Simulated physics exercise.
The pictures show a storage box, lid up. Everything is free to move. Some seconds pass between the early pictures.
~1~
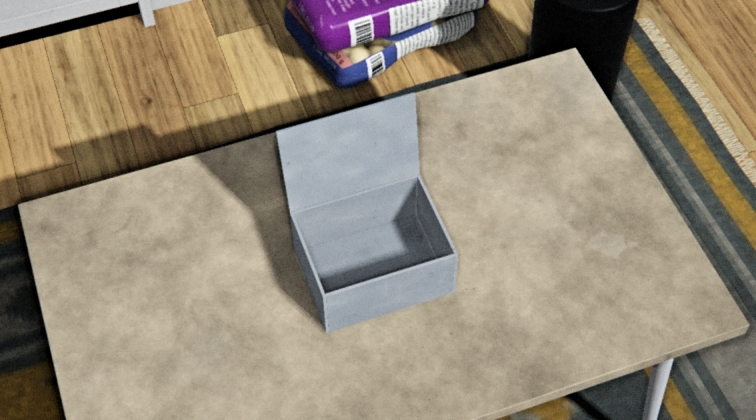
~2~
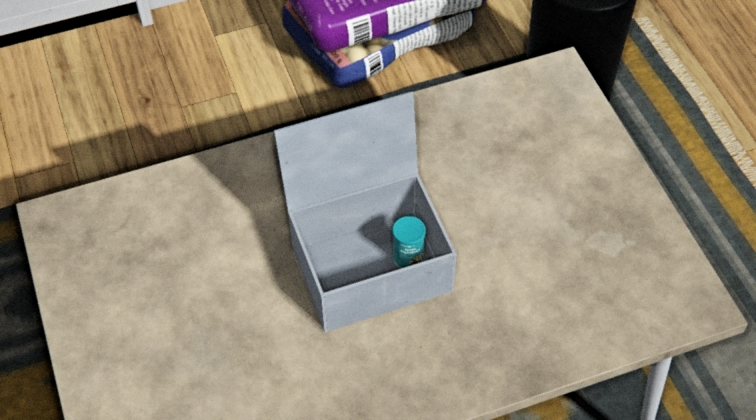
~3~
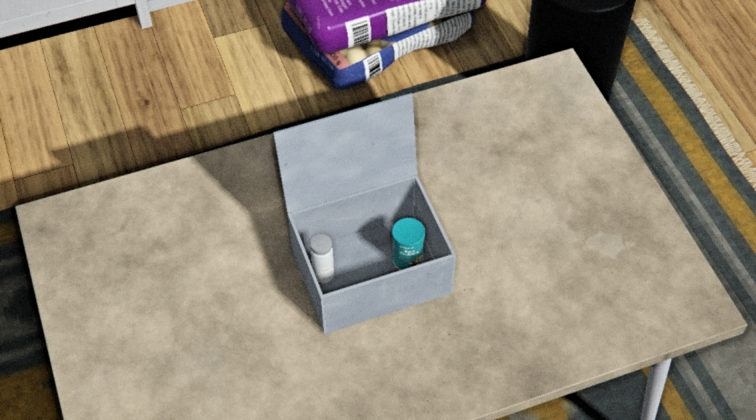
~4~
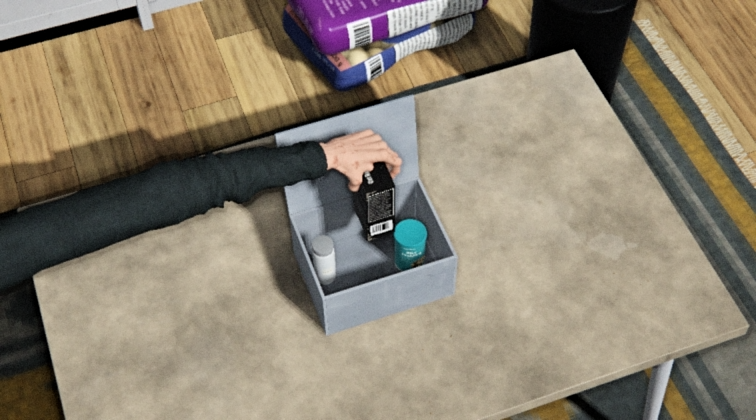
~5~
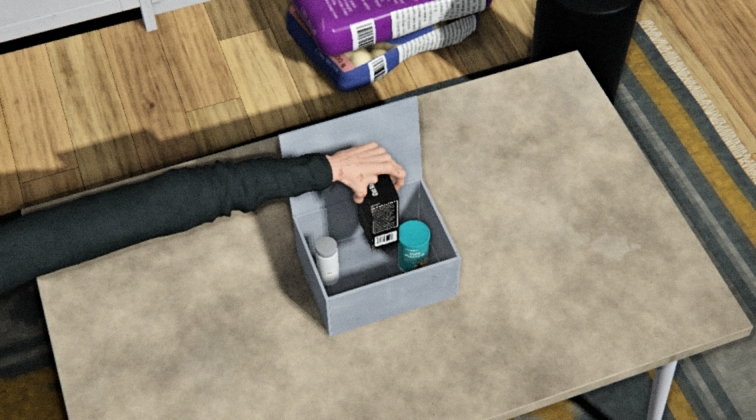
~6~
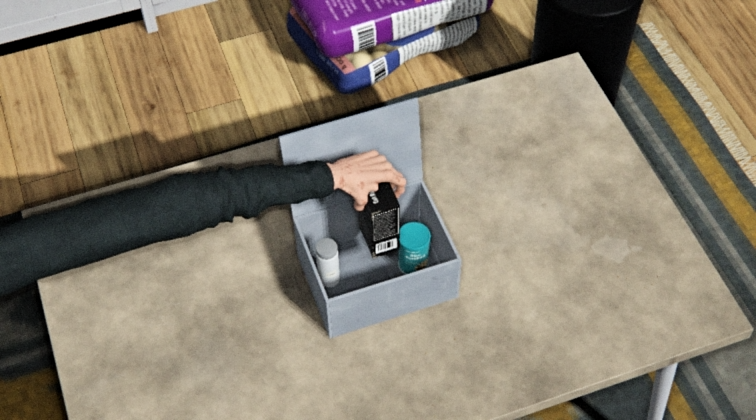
A teal container appeared in an open grey box on the table, then a white shaker to its left, before a hand reached in from the left and lowered a black carton between them.
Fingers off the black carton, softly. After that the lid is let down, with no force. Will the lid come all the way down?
Here the lid will not close.
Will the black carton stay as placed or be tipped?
It stays as placed.
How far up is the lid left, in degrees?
About 25°.
Then, 1.00 s past the last view, lid starting down; black carton displaced about its own width near (379, 246).
Then, 1.70 s past the last view, lid 53° above the rim; black carton displaced about its own width near (379, 246).
Finally, lid 26° above the rim; moved from the start, black carton; the other 2 still in place. Final places as the last picture's camera would see them, black carton near (379, 246).
